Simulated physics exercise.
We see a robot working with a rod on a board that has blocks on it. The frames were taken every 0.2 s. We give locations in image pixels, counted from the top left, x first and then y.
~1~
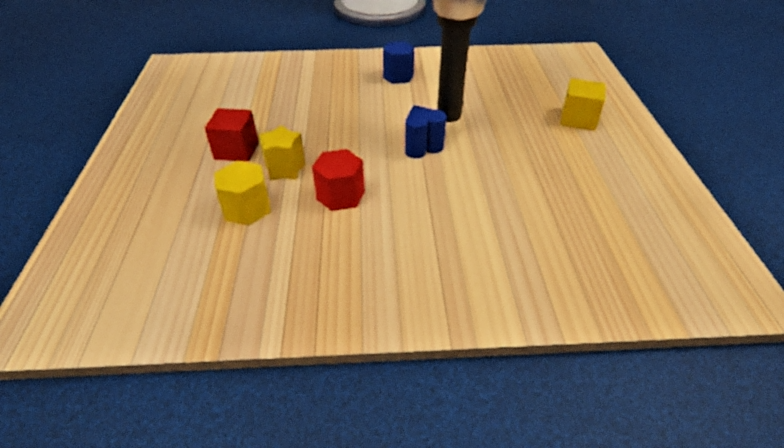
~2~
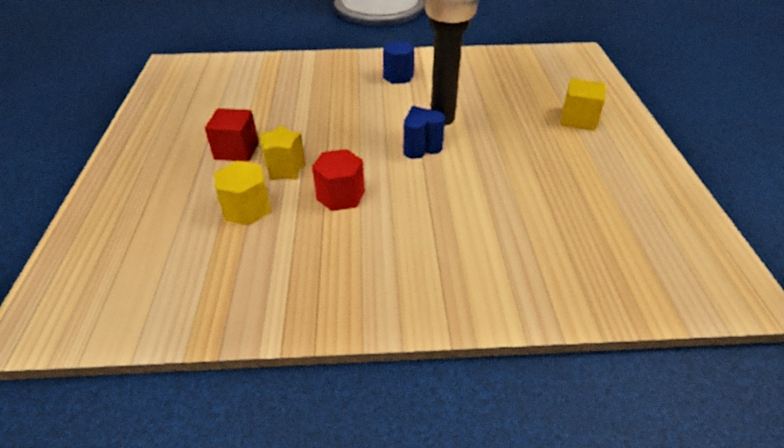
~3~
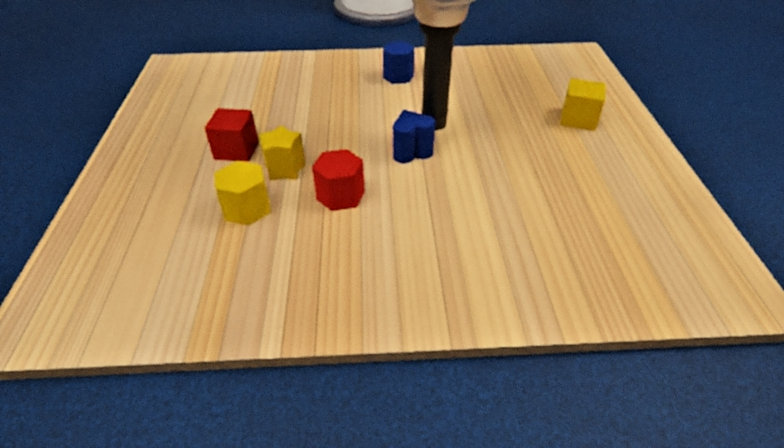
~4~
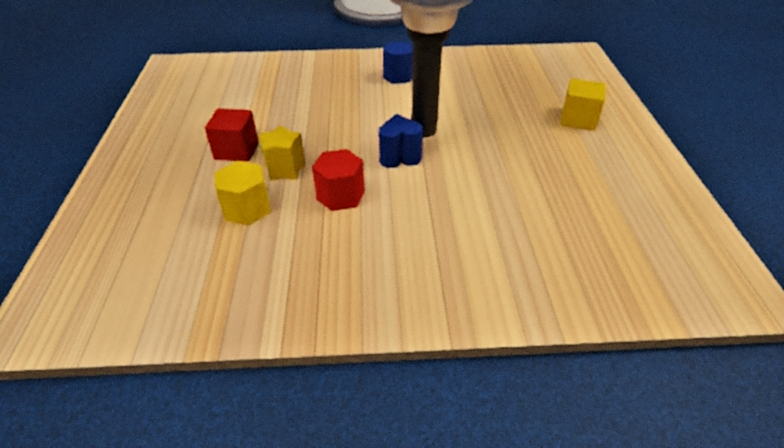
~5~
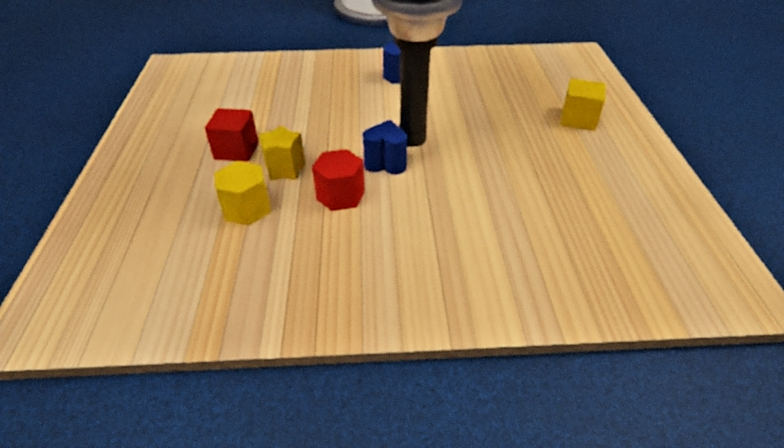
At the start, a dark rod held by a robot stands just behind a blue heart block on a wooden board with red, yellow and blue blocks. The rod moves left and toward the viewer, pushing the heart a short way until it sits close to the red hexagonal block, while the others stay still.
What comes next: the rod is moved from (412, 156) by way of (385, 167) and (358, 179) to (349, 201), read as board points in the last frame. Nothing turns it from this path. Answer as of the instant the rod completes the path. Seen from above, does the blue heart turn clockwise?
In short: Yes.
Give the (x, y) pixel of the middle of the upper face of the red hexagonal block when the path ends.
Expect it around (310, 179).
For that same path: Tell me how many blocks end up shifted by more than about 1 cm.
The count is two.
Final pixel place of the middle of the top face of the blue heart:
Somewhere near (318, 147).
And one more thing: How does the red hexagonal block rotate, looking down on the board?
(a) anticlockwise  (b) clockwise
I'll go with a - anticlockwise.
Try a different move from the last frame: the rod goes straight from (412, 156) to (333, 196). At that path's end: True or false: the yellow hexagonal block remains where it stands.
That claim is true.
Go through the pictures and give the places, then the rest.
In the first frame, tip of the rod at (449, 117), middles of tops, yellow star-shaped block at (279, 137), red hexagonal block at (338, 163), blue heart at (424, 116).
In the second frame, rod at (442, 120), blue heart at (422, 116).
In the third frame, rod at (434, 125), blue heart at (412, 121).
In the fourth frame, rod at (424, 131), blue heart at (400, 126).
In the fifth frame, rod at (413, 140), yellow star-shaped block at (279, 137), red hexagonal block at (338, 163), blue heart at (386, 132).
The first path, step by step. One third of the way, rod at (384, 151); blue heart at (354, 141), turned 15° clockwise.
Two thirds of the way, rod at (356, 163); red hexagonal block at (316, 175), turned 40° anticlockwise; blue heart at (323, 147), turned 25° clockwise.
At the end, rod at (348, 184); yellow star-shaped block unmoved; red hexagonal block at (310, 179), turned 35° anticlockwise; blue heart at (318, 147), turned 35° clockwise.
